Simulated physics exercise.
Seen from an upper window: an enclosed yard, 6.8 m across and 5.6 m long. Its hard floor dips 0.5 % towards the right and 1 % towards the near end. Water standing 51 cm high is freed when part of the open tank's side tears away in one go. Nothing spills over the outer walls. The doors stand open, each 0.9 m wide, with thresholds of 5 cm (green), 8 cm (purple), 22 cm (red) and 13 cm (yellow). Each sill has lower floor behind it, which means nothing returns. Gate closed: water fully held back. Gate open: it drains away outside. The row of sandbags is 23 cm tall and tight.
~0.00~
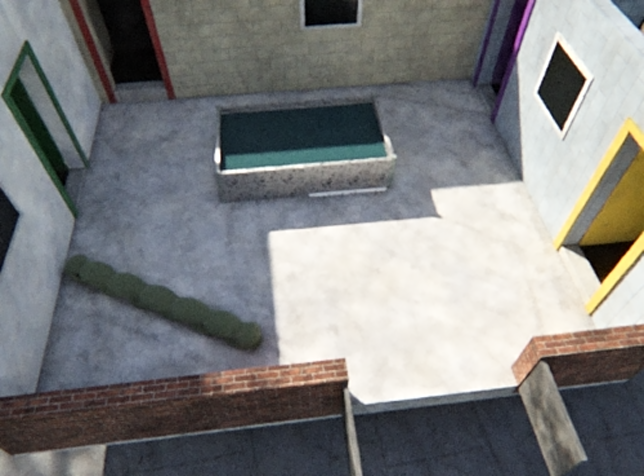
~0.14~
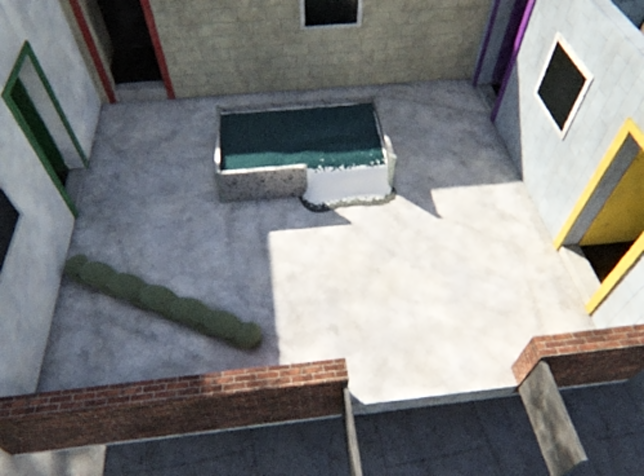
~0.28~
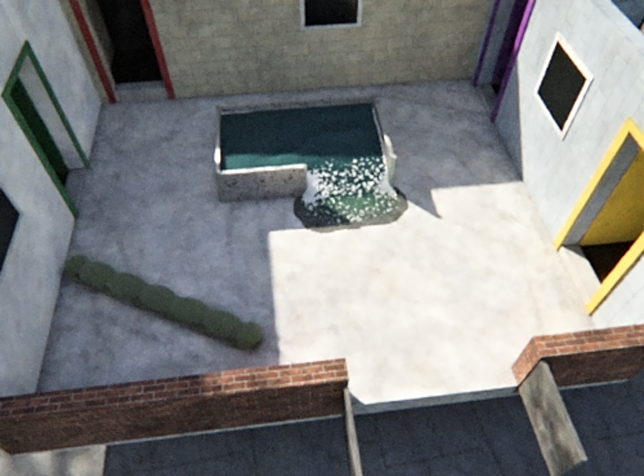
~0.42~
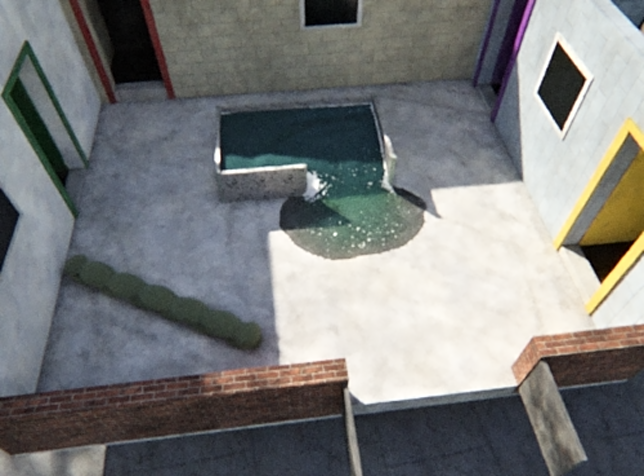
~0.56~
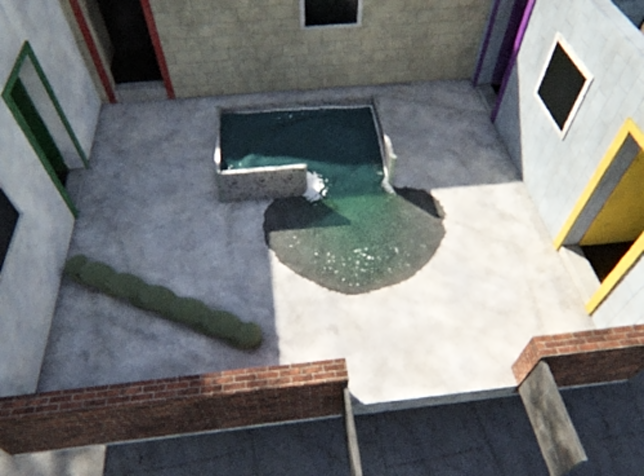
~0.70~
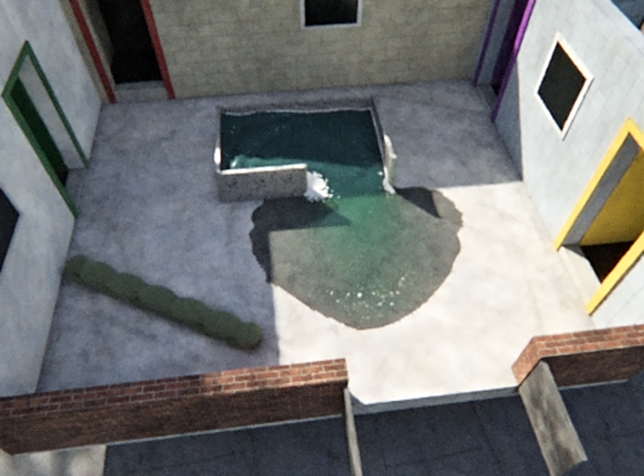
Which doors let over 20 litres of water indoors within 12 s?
Green door: Lags behind the figure; purple door: Lags behind the figure; red door: Lags behind the figure; yellow door: Lags behind the figure.
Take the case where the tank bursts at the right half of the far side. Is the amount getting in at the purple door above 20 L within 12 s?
Compared with the limit, purple is more.
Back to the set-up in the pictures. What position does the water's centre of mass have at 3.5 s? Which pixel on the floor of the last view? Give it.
At about (346, 231).
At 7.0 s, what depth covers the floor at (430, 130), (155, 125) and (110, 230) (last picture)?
Reading - approx. 1 / 0 / 1 cm.
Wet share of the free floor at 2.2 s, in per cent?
Near 30 per cent is wet.
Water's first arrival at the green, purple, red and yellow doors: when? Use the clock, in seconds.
Green 7.0 s, purple 6.5 s, red not in the 12 s, yellow 2.0 s.
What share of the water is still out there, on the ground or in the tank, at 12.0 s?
I'd say close to 44 percent is still there.
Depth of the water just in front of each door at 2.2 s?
Depths in cm: Green 0, purple 0, red 0, yellow 11.
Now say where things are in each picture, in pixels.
The first picture shows the open tank at (302, 136) is whole and still, 51 cm deep.
In the second picture, the front is at (307, 203), 0.7 m from the gap at (348, 180); 0.3 m2 of floor is under water; 51 cm left at the back of the open tank.
In the third picture, the front is at (319, 228), 0.9 m from the gap at (348, 182); 0.9 m2 of floor is under water; 51 cm left at the back of the open tank.
In the fourth picture, water pours out at (348, 182) and has run 1.2 m, to (332, 254); typically 7 cm deep outside, 49 cm at the open tank's back.
In the fifth picture, the front is at (356, 289), 1.8 m from the gap at (348, 182); 3.0 m2 of floor is under water; 43 cm left at the back of the open tank.
In the sixth picture, the front is at (362, 322), 2.3 m from the gap at (348, 182); 4.2 m2 of floor is under water; 44 cm left at the back of the open tank.
After 1.4 s water covers 25 % of the floor and is deepest (28 cm) near (370, 195); green door not reached, purple door not reached, red door not reached, yellow door not reached.
After 2.2 s water covers 30 % of the floor and is deepest (32 cm) near (604, 354); green door not reached, purple door not reached, red door not reached, yellow door 11 cm at the sill, 0 L in.
After 3.5 s water covers 40 % of the floor and is deepest (16 cm) near (498, 352); green door not reached, purple door not reached, red door not reached, yellow door 13 cm at the sill, 1 L in.
After 7.0 s water covers 50 % of the floor and is deepest (8 cm) near (414, 377); green door not reached, purple door 2 cm at the sill, 0 L in, red door not reached, yellow door 5 cm at the sill, 2 L in.
After 12.0 s water covers 60 % of the floor and is deepest (6 cm) near (64, 418); green door 0 cm at the sill, 0 L in, purple door 2 cm at the sill, 0 L in, red door not reached, yellow door 4 cm at the sill, 2 L in.
